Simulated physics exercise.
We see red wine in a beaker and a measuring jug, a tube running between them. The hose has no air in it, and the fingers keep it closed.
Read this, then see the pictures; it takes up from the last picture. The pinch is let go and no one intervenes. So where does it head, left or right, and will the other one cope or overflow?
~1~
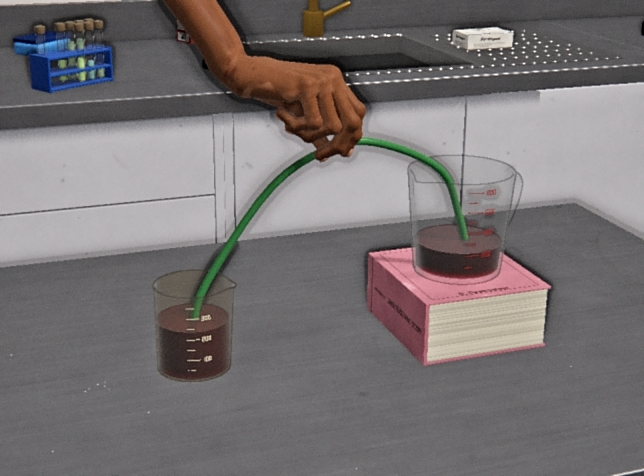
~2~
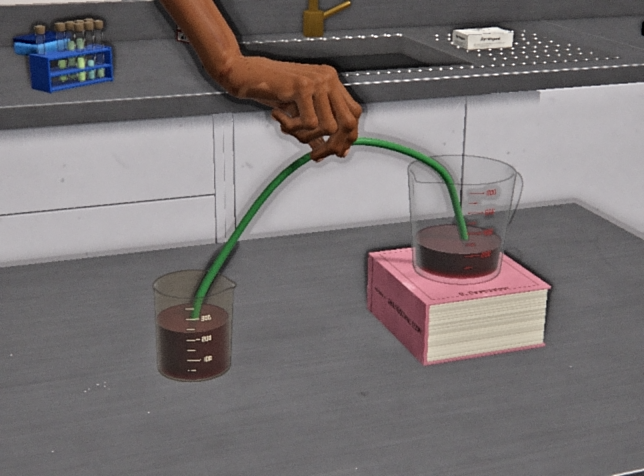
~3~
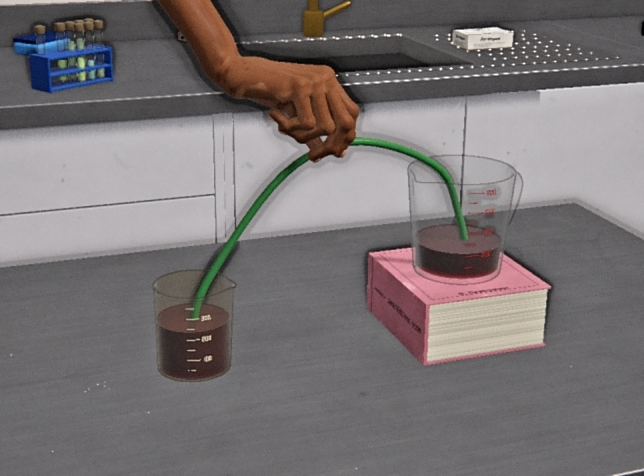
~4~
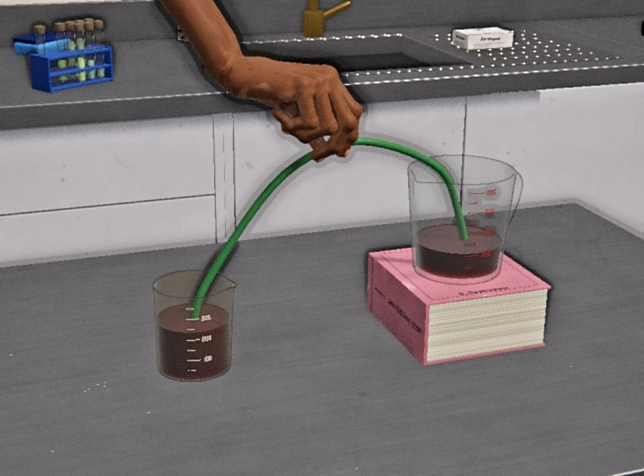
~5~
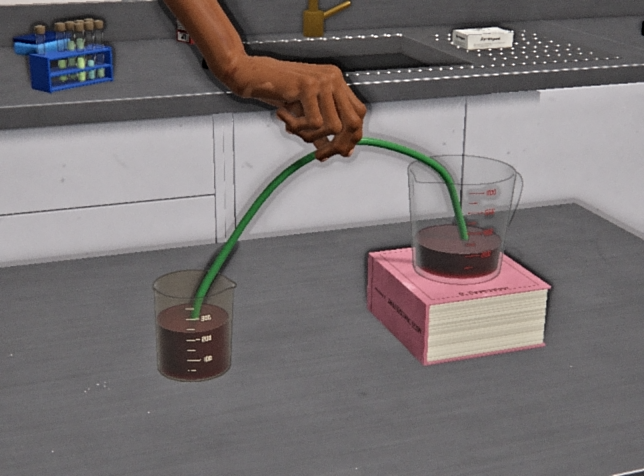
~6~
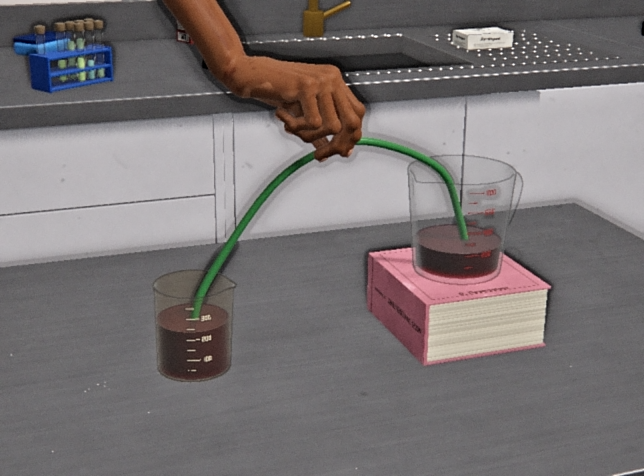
Red wine goes - heads left, receiving - copes.
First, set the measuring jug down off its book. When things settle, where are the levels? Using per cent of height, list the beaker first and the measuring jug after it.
45 % and 30 %, in order.
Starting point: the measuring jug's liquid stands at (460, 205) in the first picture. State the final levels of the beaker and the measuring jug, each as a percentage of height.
The first settles near 100 per cent, the second near 15 per cent.
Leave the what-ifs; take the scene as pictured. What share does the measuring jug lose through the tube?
Roughly 55 per cent.
Shortly, the beaker is about two thirds full; the measuring jug is about a quarter full.
Then, the beaker is about three quarters full; the measuring jug is nearly empty.
At the finish, the beaker is about three quarters full; the measuring jug is nearly empty.
